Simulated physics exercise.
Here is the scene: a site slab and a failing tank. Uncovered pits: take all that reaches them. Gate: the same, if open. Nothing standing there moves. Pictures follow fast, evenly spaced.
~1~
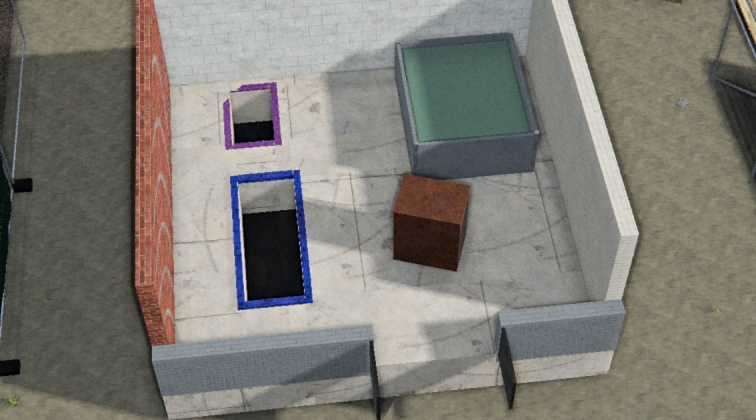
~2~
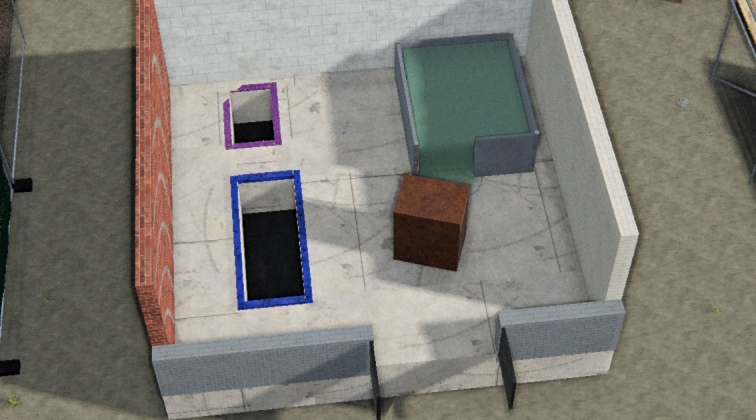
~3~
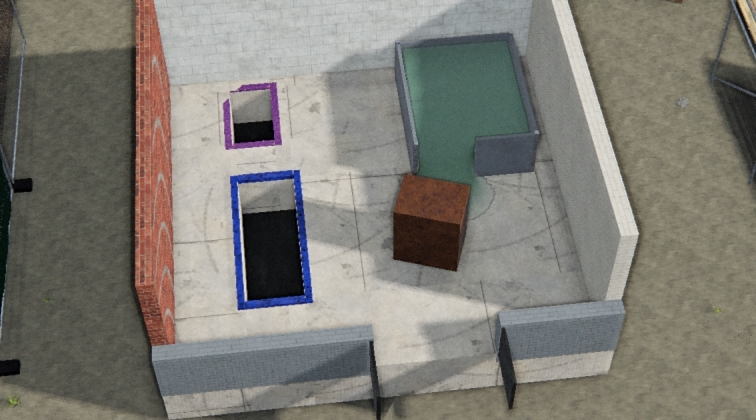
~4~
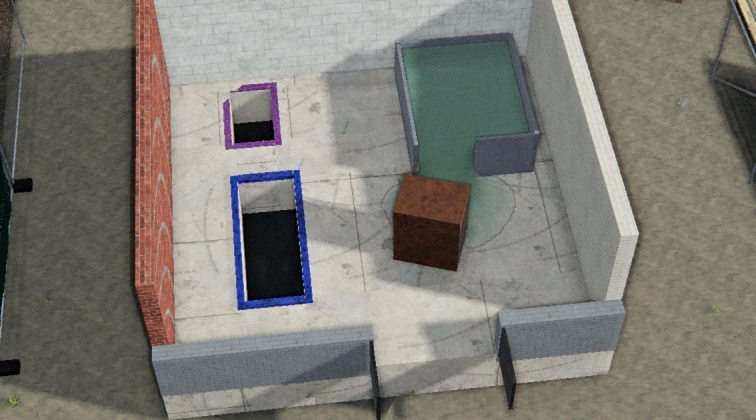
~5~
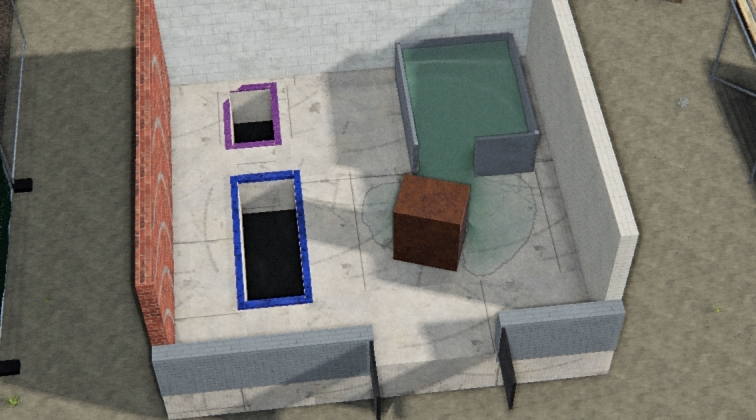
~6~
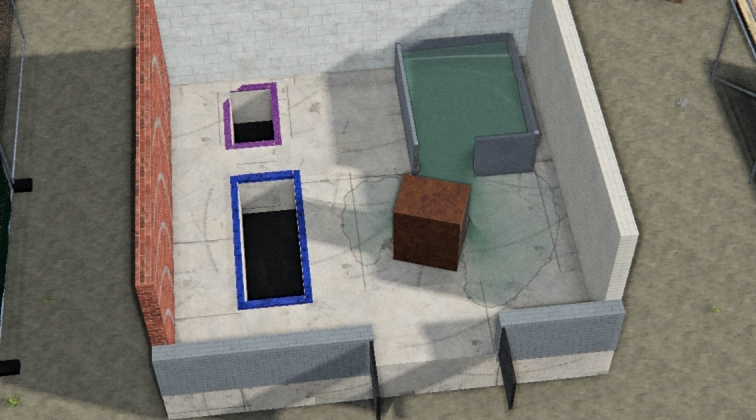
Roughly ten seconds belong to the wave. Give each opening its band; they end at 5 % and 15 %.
The gate drains a share of five to fifteen per cent; the blue pit drains a share exceeding fifteen per cent; the purple pit drains a share of five to fifteen per cent.
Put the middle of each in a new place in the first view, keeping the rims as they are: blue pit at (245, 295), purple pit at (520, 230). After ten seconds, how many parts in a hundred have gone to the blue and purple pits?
Per cent by pit - blue: 10 / purple: 45.
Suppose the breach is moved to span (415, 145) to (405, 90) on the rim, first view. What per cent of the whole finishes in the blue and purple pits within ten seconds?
Per cent: Blue 35, purple 25.
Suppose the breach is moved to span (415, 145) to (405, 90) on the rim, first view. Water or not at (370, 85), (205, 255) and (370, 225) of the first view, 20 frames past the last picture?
Unsoaked, then soaked, then soaked.
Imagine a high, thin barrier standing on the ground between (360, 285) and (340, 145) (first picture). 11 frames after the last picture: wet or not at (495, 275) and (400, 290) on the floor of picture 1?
In turn, the first is submerged and the second submerged.
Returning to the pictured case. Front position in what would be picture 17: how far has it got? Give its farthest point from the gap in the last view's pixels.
Somewhere about (289, 360).
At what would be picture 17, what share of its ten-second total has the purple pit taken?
That share would be near 0 %.
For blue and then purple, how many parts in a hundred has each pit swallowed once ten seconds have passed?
Estimates: 22 % and 8 %.
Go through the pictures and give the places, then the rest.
In the first picture, still water in the open tank at (465, 90).
In the second picture, water pours out at (445, 166) and has run to (477, 184).
In the third picture, the front is at (472, 214), out from the gap at (445, 167).
In the fourth picture, the front is at (477, 241), out from the gap at (445, 168).
In the fifth picture, the front is at (491, 269), out from the gap at (445, 167).
In the sixth picture, water pours out at (445, 167) and has run to (497, 301).
A moment on, water covers 30 % of the floor; the gate 0 %, the blue pit 1 %, the purple pit 0 %.
Next, water covers 40 % of the floor; the gate 0 %, the blue pit 5 %, the purple pit 0 %.
Then, water covers 60 % of the floor; the gate 2 %, the blue pit 11 %, the purple pit 1 %.
Later, water covers 75 % of the floor; the gate 5 %, the blue pit 19 %, the purple pit 3 %.
In the end, water covers 95 % of the floor; the gate 9 %, the blue pit 23 %, the purple pit 7 %.
